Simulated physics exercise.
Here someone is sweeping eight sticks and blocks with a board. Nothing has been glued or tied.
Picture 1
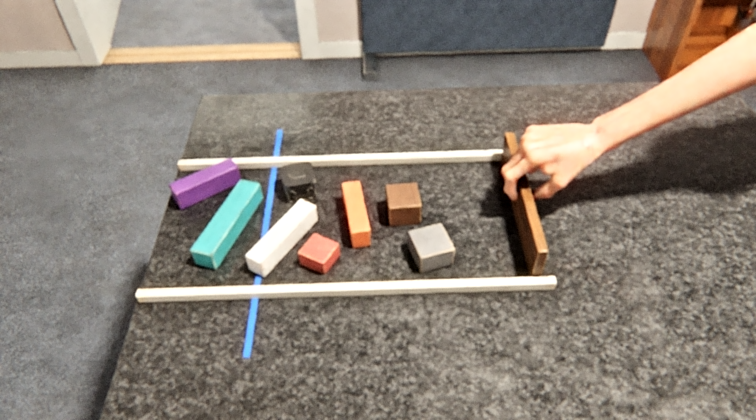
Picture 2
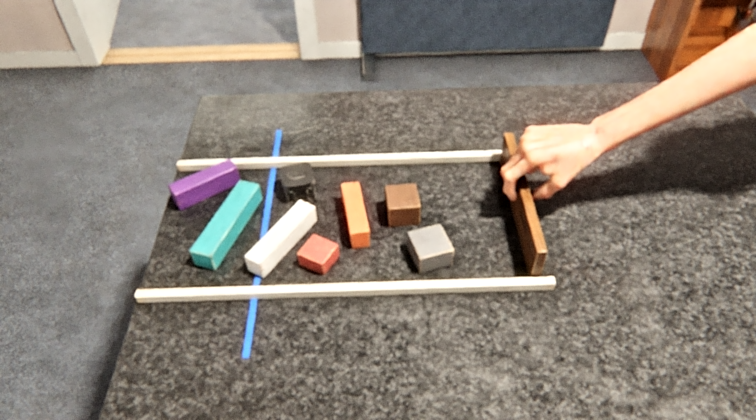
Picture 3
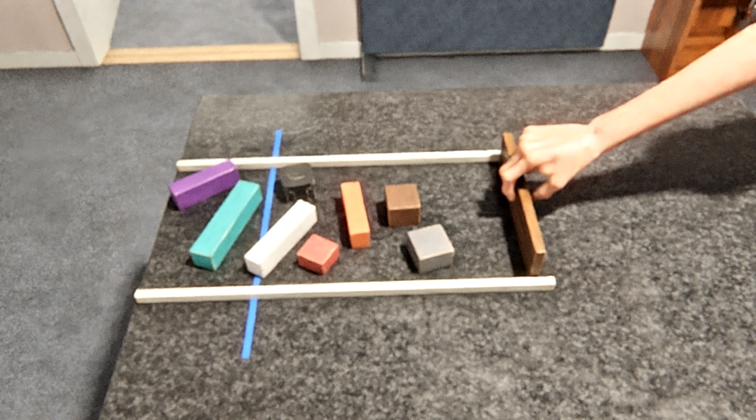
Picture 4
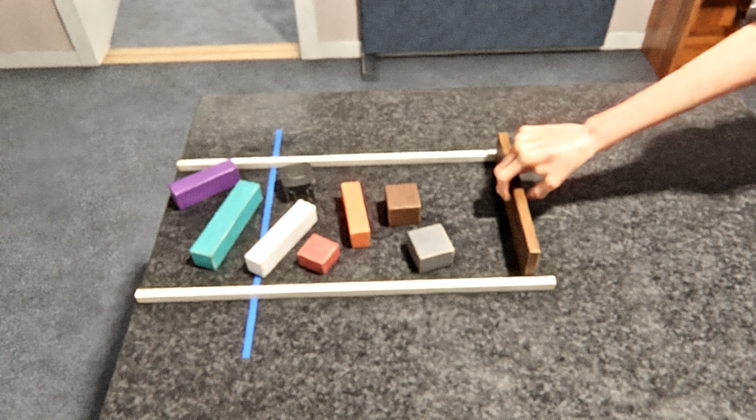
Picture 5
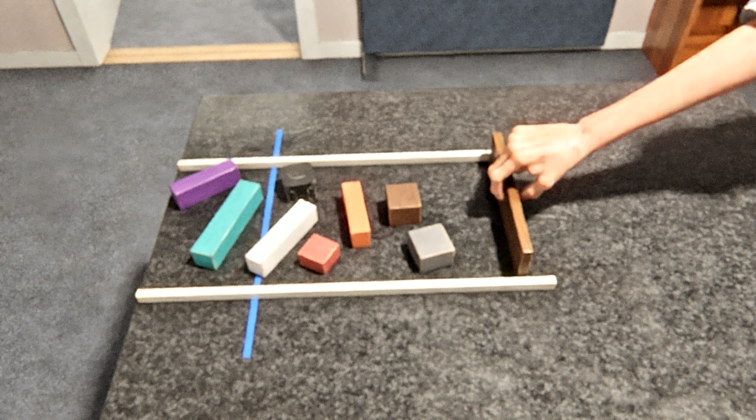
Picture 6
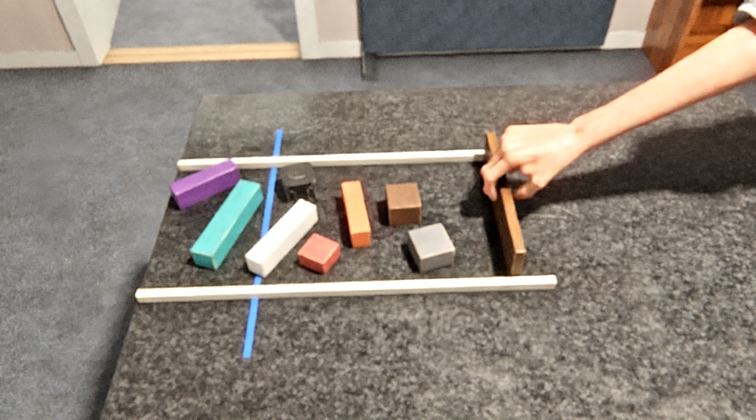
At the start, a hand holds a dark brown board upright between two pale rails on a speckled surface, to the right of eight scattered sticks and blocks, some near a blue strip. The hand then slides the board a short way left, while the pieces stay still, untouched by it.
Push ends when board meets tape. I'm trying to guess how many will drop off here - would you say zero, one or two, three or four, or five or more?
I'd say zero.
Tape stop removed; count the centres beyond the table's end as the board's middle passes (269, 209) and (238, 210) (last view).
The counts are 0 and 1.
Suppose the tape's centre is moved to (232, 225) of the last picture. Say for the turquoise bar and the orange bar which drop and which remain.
Well, the turquoise bar topples off and the orange bar is left in place.
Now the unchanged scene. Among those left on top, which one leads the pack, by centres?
Answer: The turquoise bar.
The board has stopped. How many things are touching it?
The number is 3.
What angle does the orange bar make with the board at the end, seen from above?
Out of line by around 0°.
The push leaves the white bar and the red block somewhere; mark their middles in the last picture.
In the last view, the middles sit near (192, 238) and near (208, 263).
A little later, none off yet; purple bar at rest near (206, 184); turquoise bar at rest near (229, 223); white bar at rest near (283, 237).
Next, none off yet; purple bar at rest near (206, 184); turquoise bar at rest near (229, 223); white bar shifted a little near (264, 236).
When it is over, the number that fall off is zero.
